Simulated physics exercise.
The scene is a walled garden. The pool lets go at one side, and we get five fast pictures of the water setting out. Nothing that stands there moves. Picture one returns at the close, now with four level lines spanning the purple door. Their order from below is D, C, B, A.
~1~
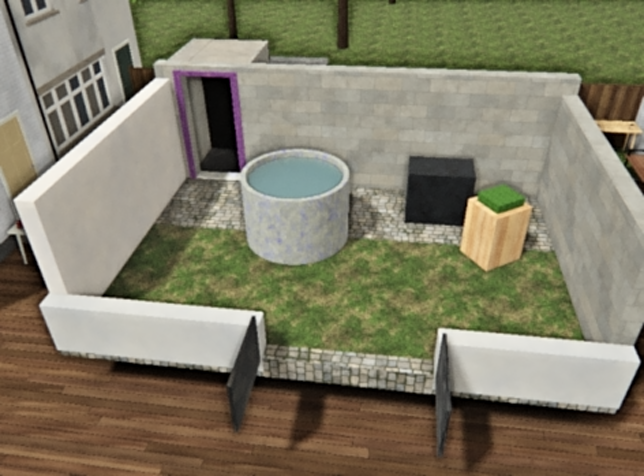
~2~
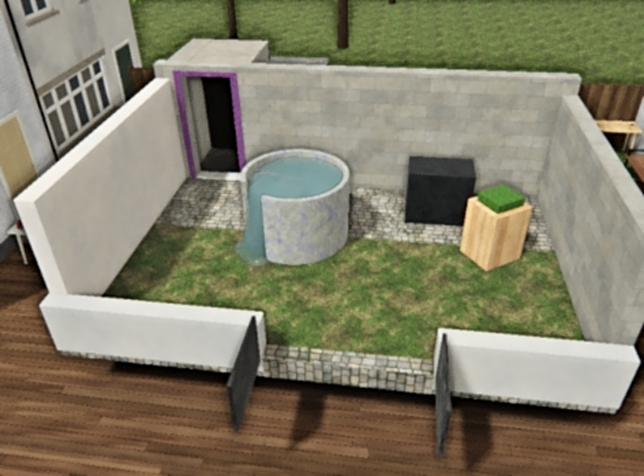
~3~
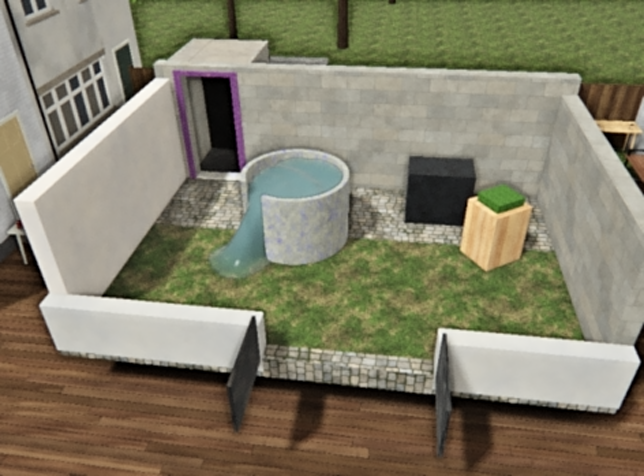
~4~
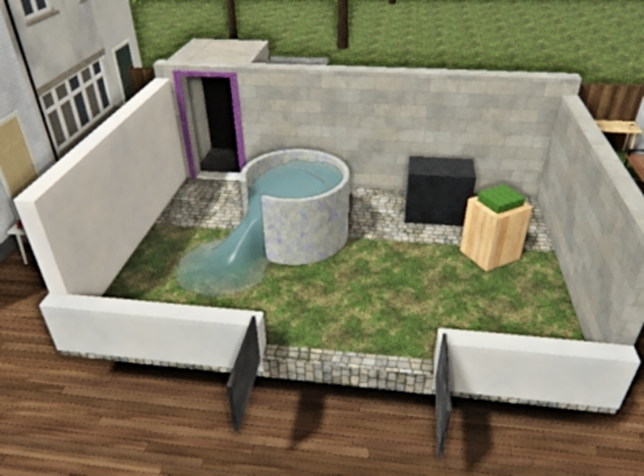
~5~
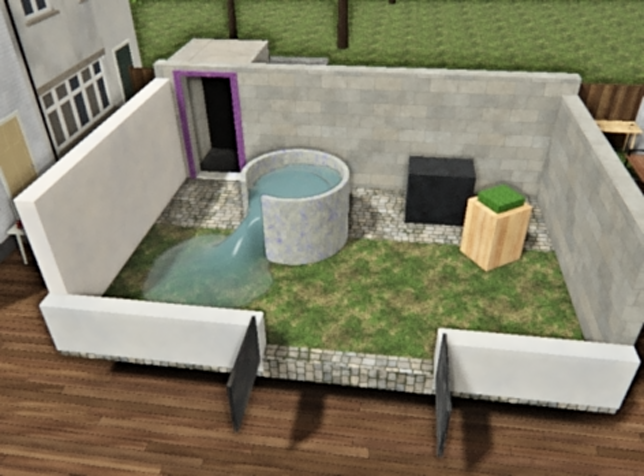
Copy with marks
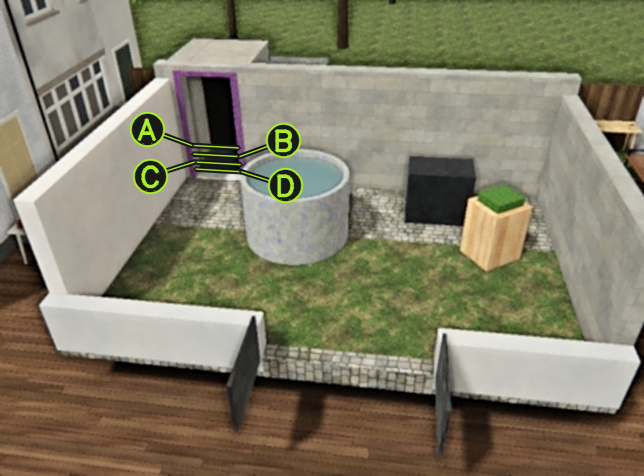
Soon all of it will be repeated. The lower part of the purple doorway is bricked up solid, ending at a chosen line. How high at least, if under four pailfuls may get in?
I would pick height D.
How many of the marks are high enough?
All of the four.
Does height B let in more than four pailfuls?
No.
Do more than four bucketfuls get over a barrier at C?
No, that is safe.
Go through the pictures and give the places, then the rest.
Water in the pool at rest, its middle at (295, 178); foot of the purple doorway at (219, 179); open gate at (349, 317).
Water covers 1 % of the ground and shows as far out as (259, 262).
Water covers 2 % of the ground and shows as far out as (220, 270).
Water covers 6 % of the ground and shows as far out as (181, 283).
Water covers 11 % of the ground and shows as far out as (155, 276).
On the marked copy, A at (215, 146); B at (216, 155); C at (217, 163); D at (218, 170); from the bottom up D, C, B, A.
With A, nothing gets over.
With B, nothing gets over.
With C, nothing gets over.
With D, a splash gets over, under a bucket.
